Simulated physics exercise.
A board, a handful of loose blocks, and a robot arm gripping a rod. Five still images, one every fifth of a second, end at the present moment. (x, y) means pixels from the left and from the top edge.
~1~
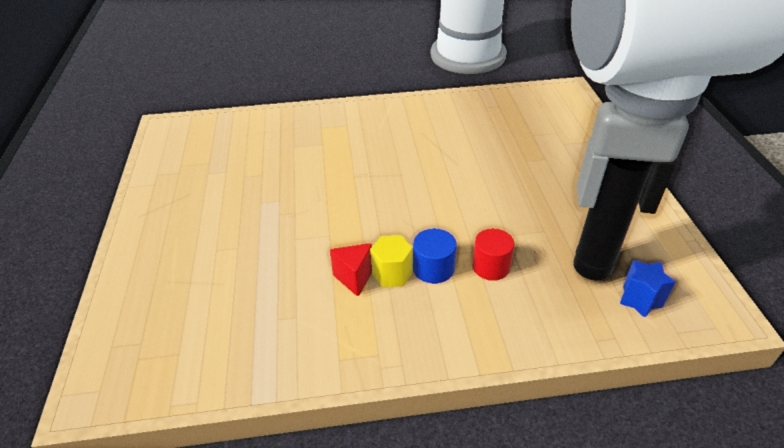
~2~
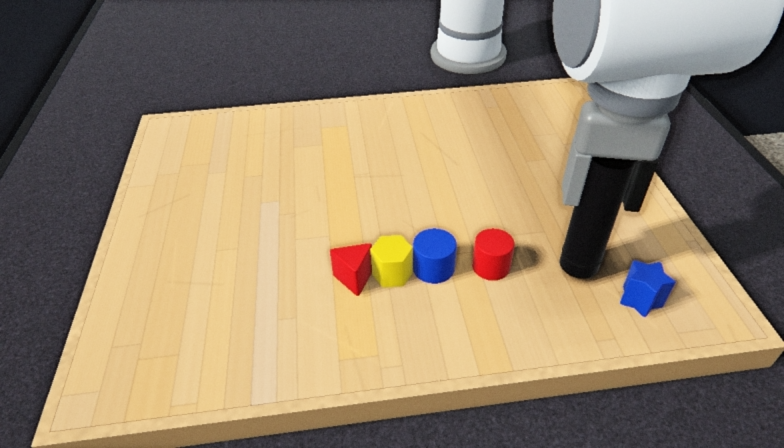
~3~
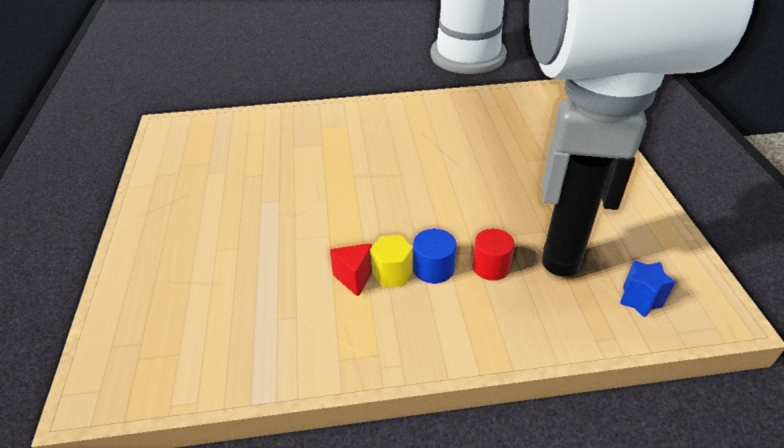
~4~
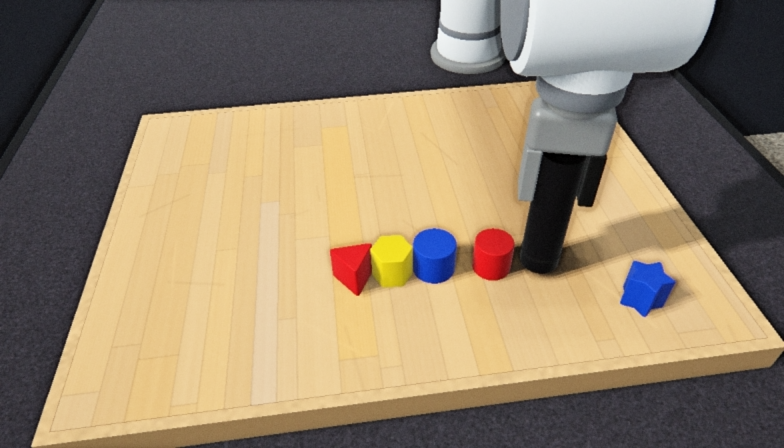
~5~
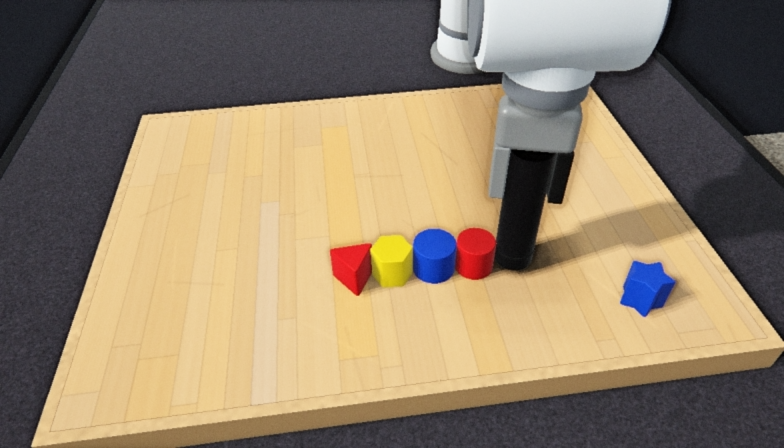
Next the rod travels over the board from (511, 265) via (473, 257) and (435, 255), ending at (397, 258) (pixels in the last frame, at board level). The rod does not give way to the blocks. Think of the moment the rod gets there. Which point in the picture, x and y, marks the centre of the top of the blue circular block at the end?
My prediction: (364, 252).
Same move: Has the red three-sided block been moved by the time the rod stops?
Yes
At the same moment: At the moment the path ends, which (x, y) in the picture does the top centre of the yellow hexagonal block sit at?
(332, 274)
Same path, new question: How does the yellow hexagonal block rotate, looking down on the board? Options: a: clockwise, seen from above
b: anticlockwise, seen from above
a - clockwise, seen from above.
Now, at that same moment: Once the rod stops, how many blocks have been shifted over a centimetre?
By the end of the path, three or more blocks have moved more than about a centimetre.
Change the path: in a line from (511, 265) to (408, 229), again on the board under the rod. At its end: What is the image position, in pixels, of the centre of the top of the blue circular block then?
The middle of its upper face should be somewhere near (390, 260).
What follows on the original path. One third of the way, rod at (473, 250); red three-sided block at (327, 254), turned 25° anticlockwise; yellow hexagonal block at (359, 255), turned 30° clockwise; blue circular block at (400, 246); red circular block at (437, 233).
Two thirds of the way, rod at (435, 247); red three-sided block at (309, 258); yellow hexagonal block at (339, 269), turned 50° clockwise; blue circular block at (372, 249); red circular block at (398, 225).
At the end, rod at (397, 251); red three-sided block at (307, 258); yellow hexagonal block at (332, 274), turned 50° clockwise; blue circular block at (364, 252); red circular block at (366, 218).
